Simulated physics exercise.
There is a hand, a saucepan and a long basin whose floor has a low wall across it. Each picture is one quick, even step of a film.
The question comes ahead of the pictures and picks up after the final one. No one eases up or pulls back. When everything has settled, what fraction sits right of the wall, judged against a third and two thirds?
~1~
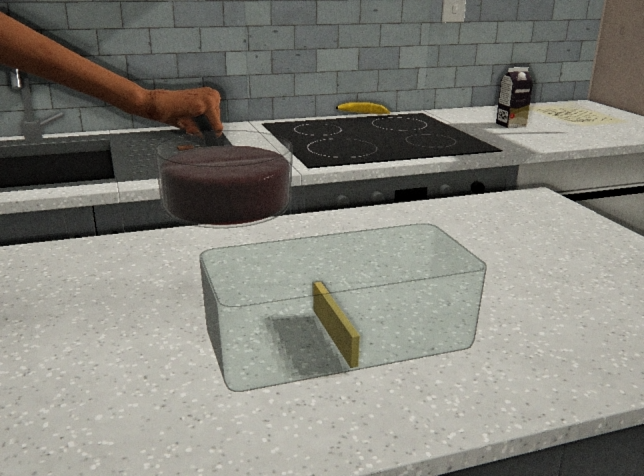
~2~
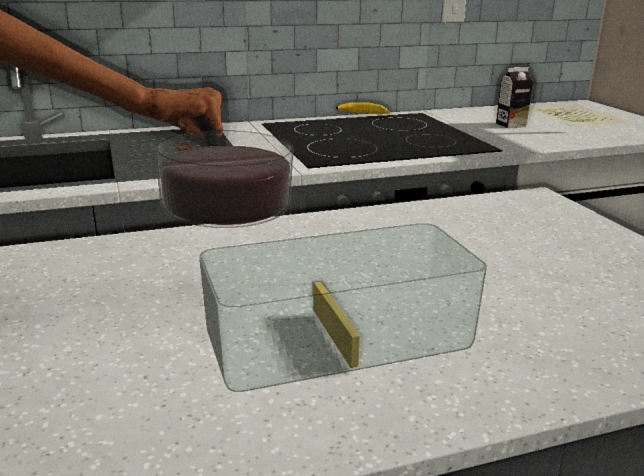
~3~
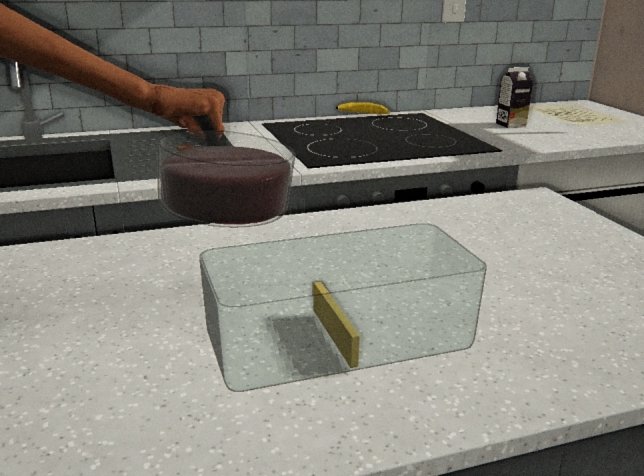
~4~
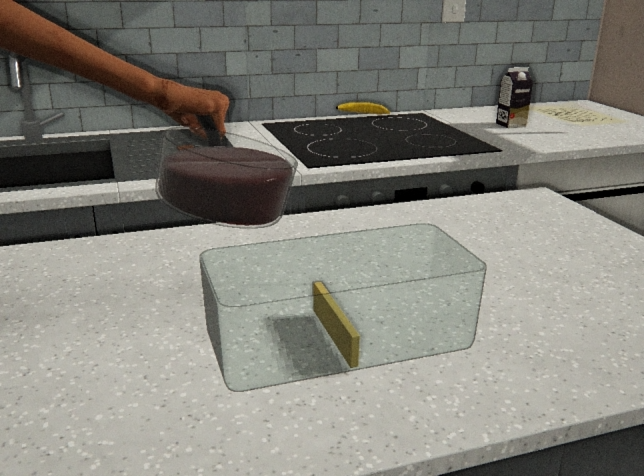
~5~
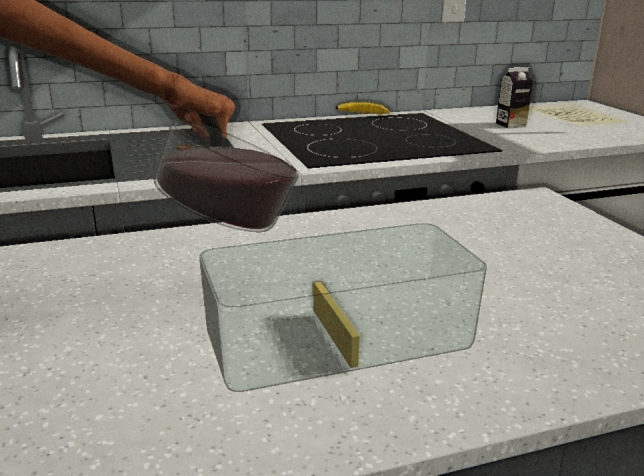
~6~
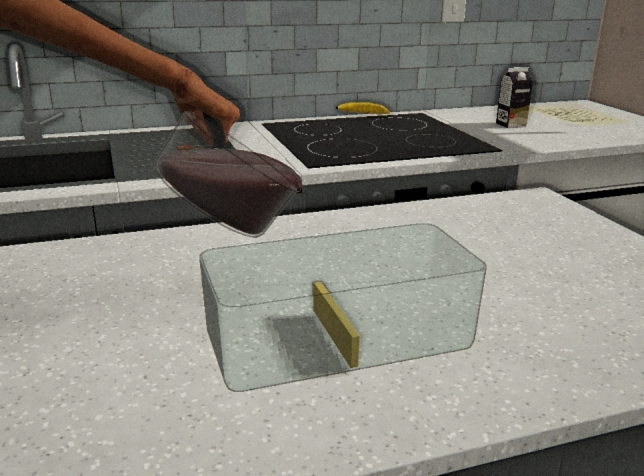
It settles with less than one third on the right.
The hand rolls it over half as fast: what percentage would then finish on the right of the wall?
Close to 50 per cent.
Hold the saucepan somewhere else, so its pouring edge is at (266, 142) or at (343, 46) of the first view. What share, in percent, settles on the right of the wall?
Close to 10 in a hundred, and close to 80 in a hundred.
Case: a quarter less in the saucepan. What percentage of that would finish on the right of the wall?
10 per cent or so.
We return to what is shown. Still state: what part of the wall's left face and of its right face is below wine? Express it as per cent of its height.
Left 50 %, right 20 %.
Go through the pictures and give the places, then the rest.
Tilt 0°; pouring edge (289, 144); surface from (159, 167) to (286, 157); the long basin's rim runs from (209, 279) to (459, 245); the wall's top is at (335, 308), in the first picture.
Tilt 2°; pouring edge (290, 146); surface from (159, 166) to (286, 158), in the second picture.
Tilt 7°; pouring edge (291, 151); surface from (160, 164) to (287, 159), in the third picture.
Tilt 14°; pouring edge (293, 160); surface from (161, 164) to (289, 160), in the fourth picture.
Tilt 25°; pouring edge (294, 172); surface from (161, 162) to (293, 165), in the fifth picture.
Tilt 37°; pouring edge (292, 186); surface from (158, 159) to (284, 173); 5 per cent is over the edge, in the sixth picture.
A moment on, the tilt is 107° and 14 per cent is still to pour, 34 is left of the wall and 18 right of it.
Next, the tilt is 118° and 2 per cent is still to pour, 67 is left of the wall and 22 right of it.
Then the tilt is 118° and 0 per cent is still to pour, 69 is left of the wall and 25 right of it.
Later the tilt is 118° and 0 per cent is still to pour, 69 is left of the wall and 26 right of it.
Finally, 69 per cent lies left of the wall, 26 right of it and 5 outside.
